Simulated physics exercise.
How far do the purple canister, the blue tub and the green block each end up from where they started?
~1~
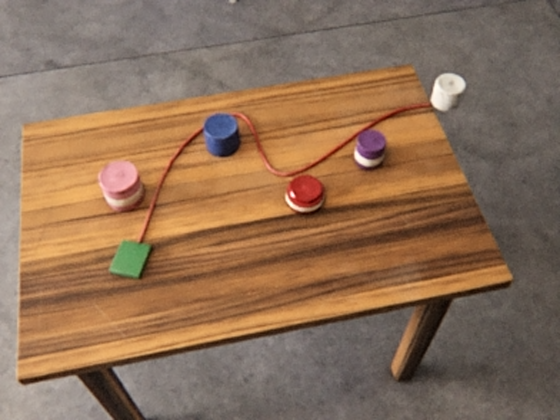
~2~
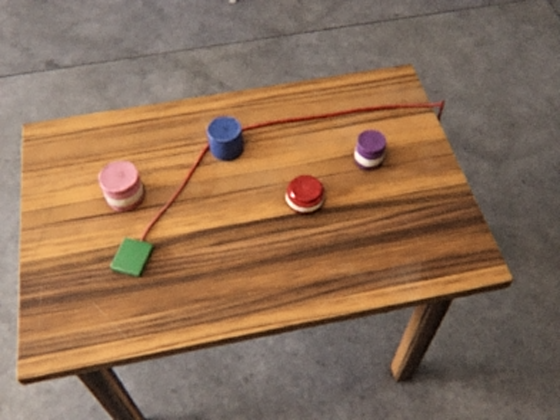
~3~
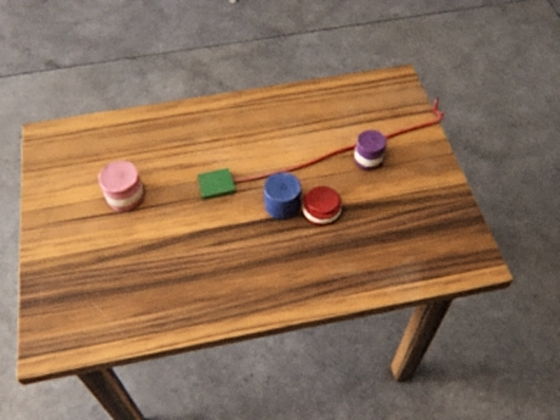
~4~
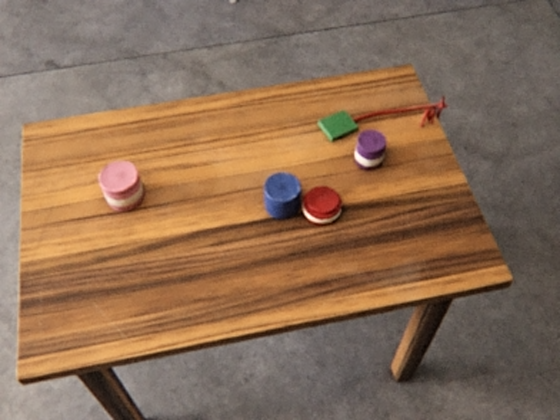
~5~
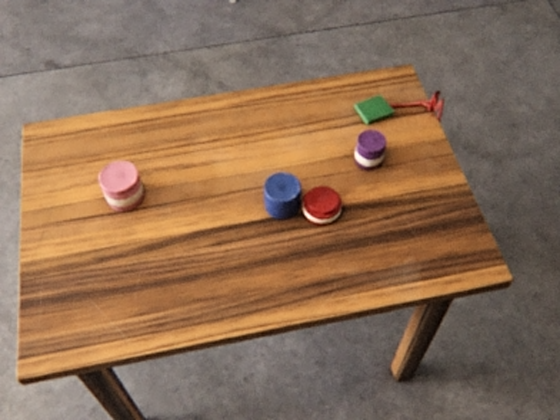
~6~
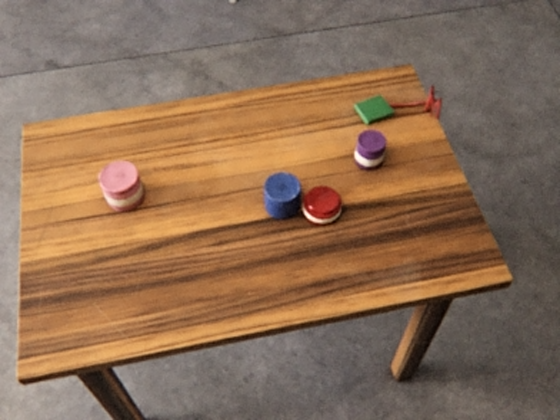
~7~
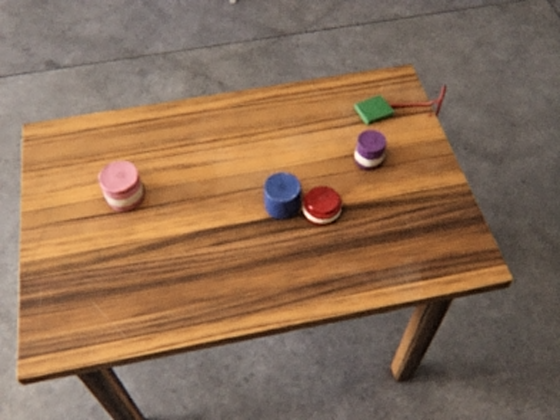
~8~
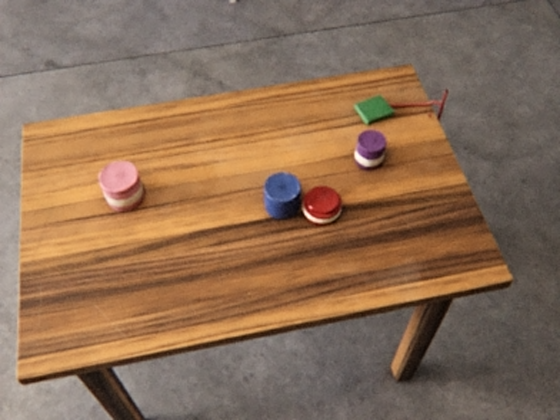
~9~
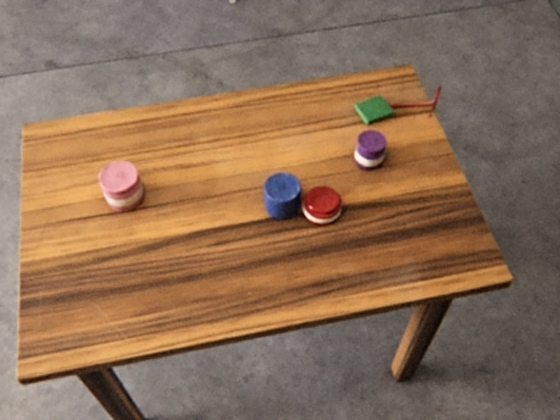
The purple canister stays practically where it was, while the blue tub ends up far from its starting place, beside the red jar. The green block also ends up far away, near the upper right corner of the table.
